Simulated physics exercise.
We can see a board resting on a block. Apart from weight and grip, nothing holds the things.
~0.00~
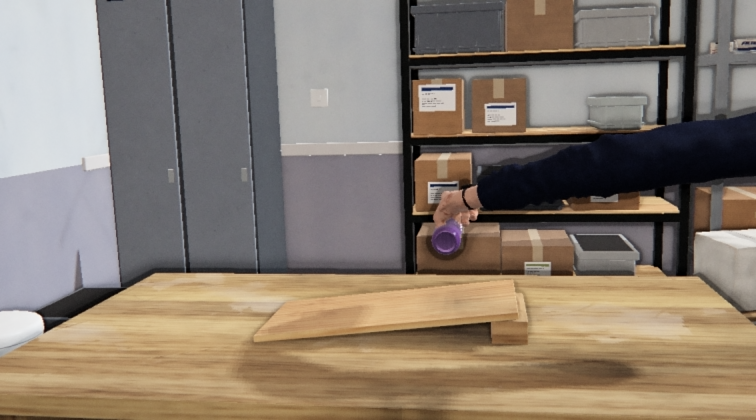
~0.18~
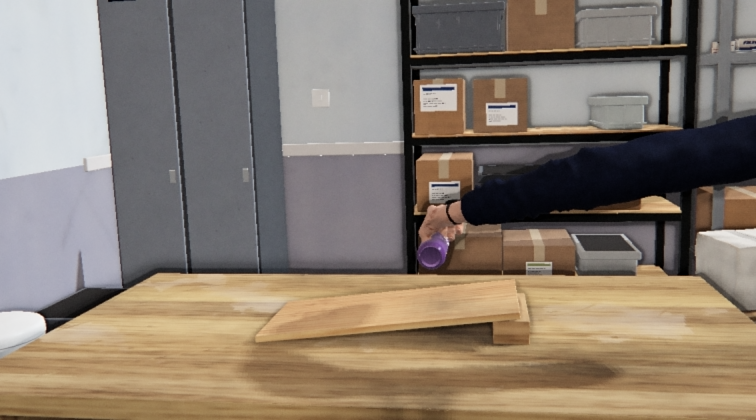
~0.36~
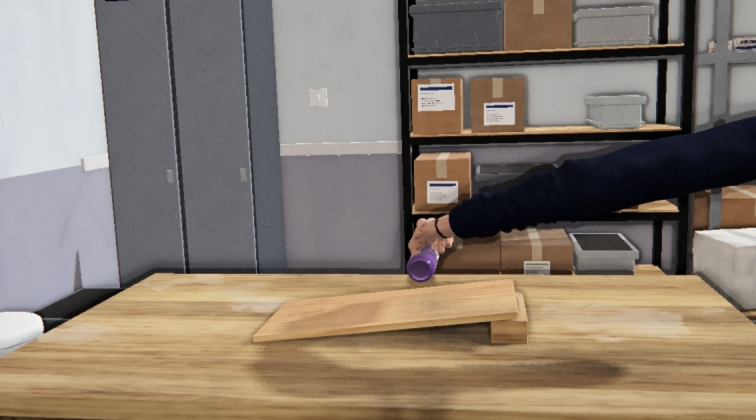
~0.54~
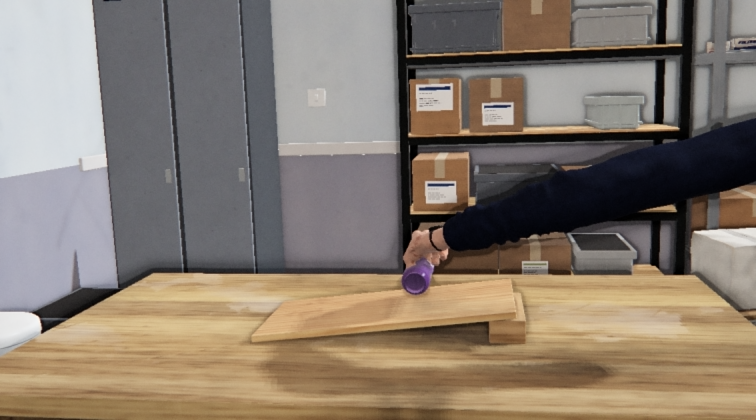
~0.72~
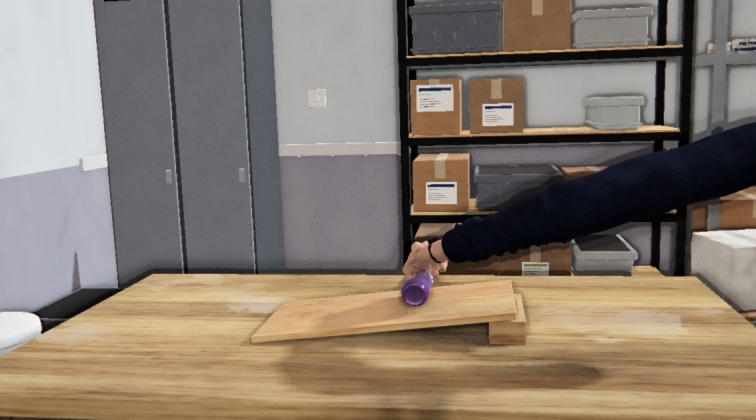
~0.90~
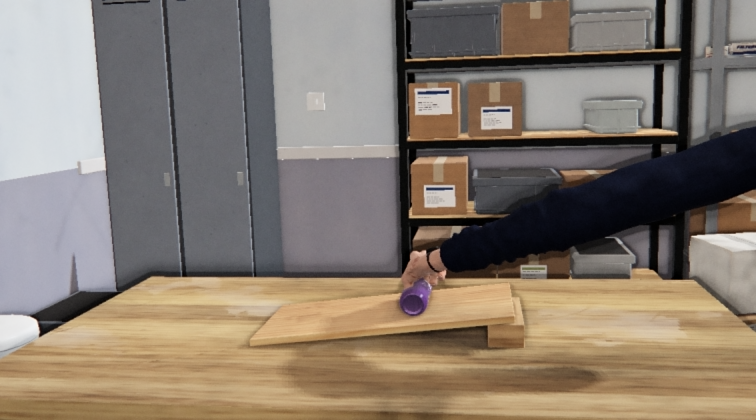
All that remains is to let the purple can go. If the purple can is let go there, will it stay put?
No, my guess is it heads down the slope.
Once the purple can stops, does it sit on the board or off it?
Watch the purple can: It goes over the edge.
After 1.90 s, purple can rolled well along near (318, 303).
After 2.50 s, purple can now off the board.
After 3.10 s, things are still on the move.
After 3.50 s, as before.
By the end (3.7 s), off the board, purple can. The purple can goes downhill.
